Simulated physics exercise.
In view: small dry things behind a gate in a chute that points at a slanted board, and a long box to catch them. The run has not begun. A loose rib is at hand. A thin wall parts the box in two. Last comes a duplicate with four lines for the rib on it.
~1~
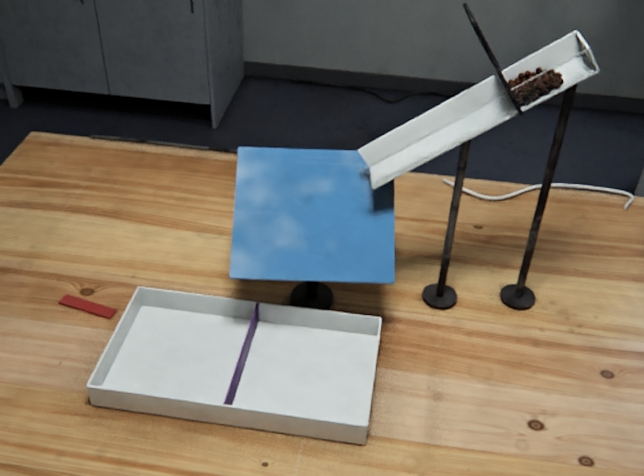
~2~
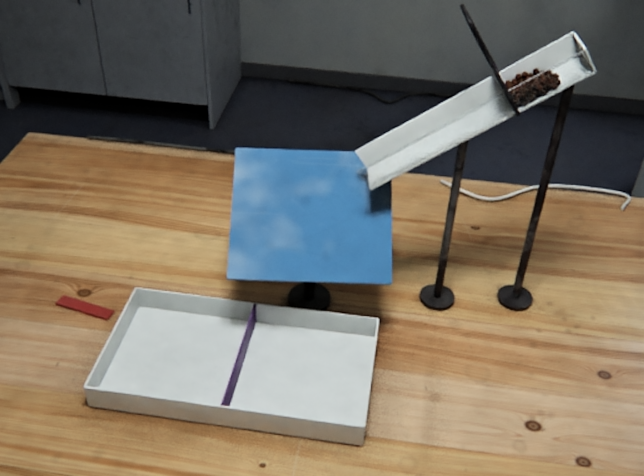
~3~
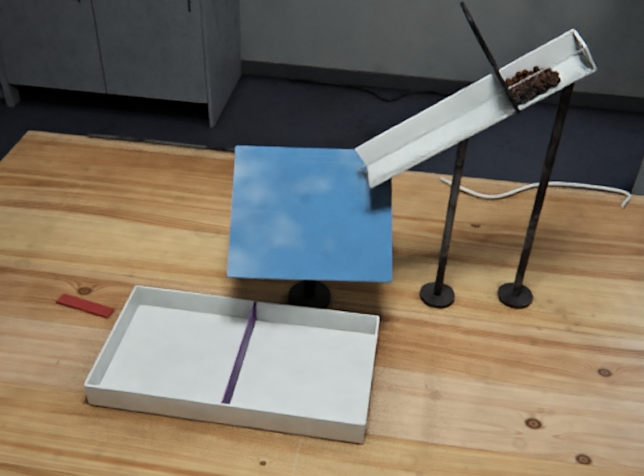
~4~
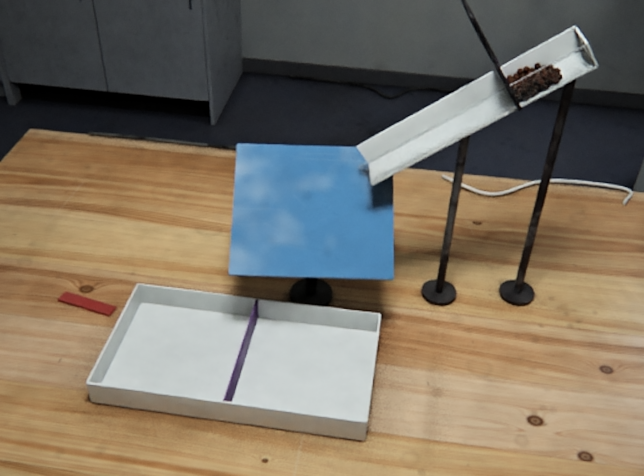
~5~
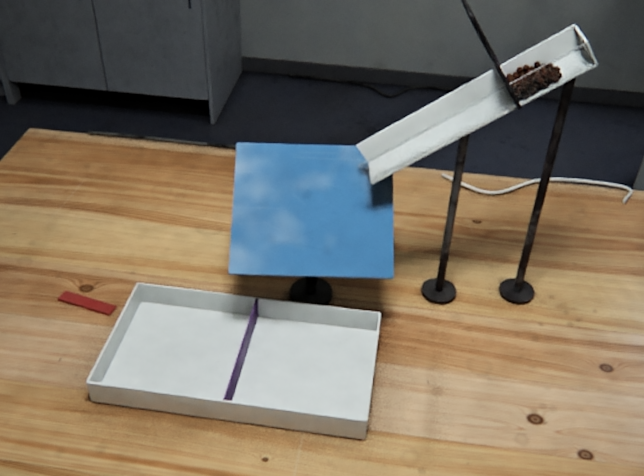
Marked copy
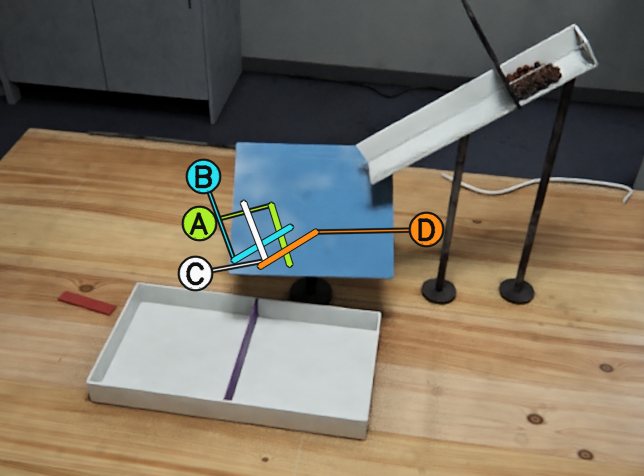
On a pale wooden table in a room with grey cabinets and dark flooring, the view looks down from the front at a slight angle. A white chute on two dark stands holds small reddish-brown pieces behind a dark gate at upper right, angled toward a tilted blue board, with a white box split by a purple divider below and a red strip at left. Nothing on the table moves, and only the camera shifts very slightly.
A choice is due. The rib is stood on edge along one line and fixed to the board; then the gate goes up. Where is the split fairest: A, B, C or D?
B is best.
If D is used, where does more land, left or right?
The left half.
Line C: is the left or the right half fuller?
More lands on the right.
On the marked copy, line A from (271, 205) to (289, 264); line B from (290, 227) to (234, 260); line C from (243, 203) to (265, 260); line D from (315, 232) to (260, 266).
Choosing A, of what is caught, not one piece in the left half, every piece in the right.
Choosing B, of what is caught, roughly two thirds in the left half, roughly a third in the right.
Choosing C, of what is caught, about a tenth in the left half, almost all in the right.
Choosing D, of what is caught, the larger part in the left half, about a tenth in the right.
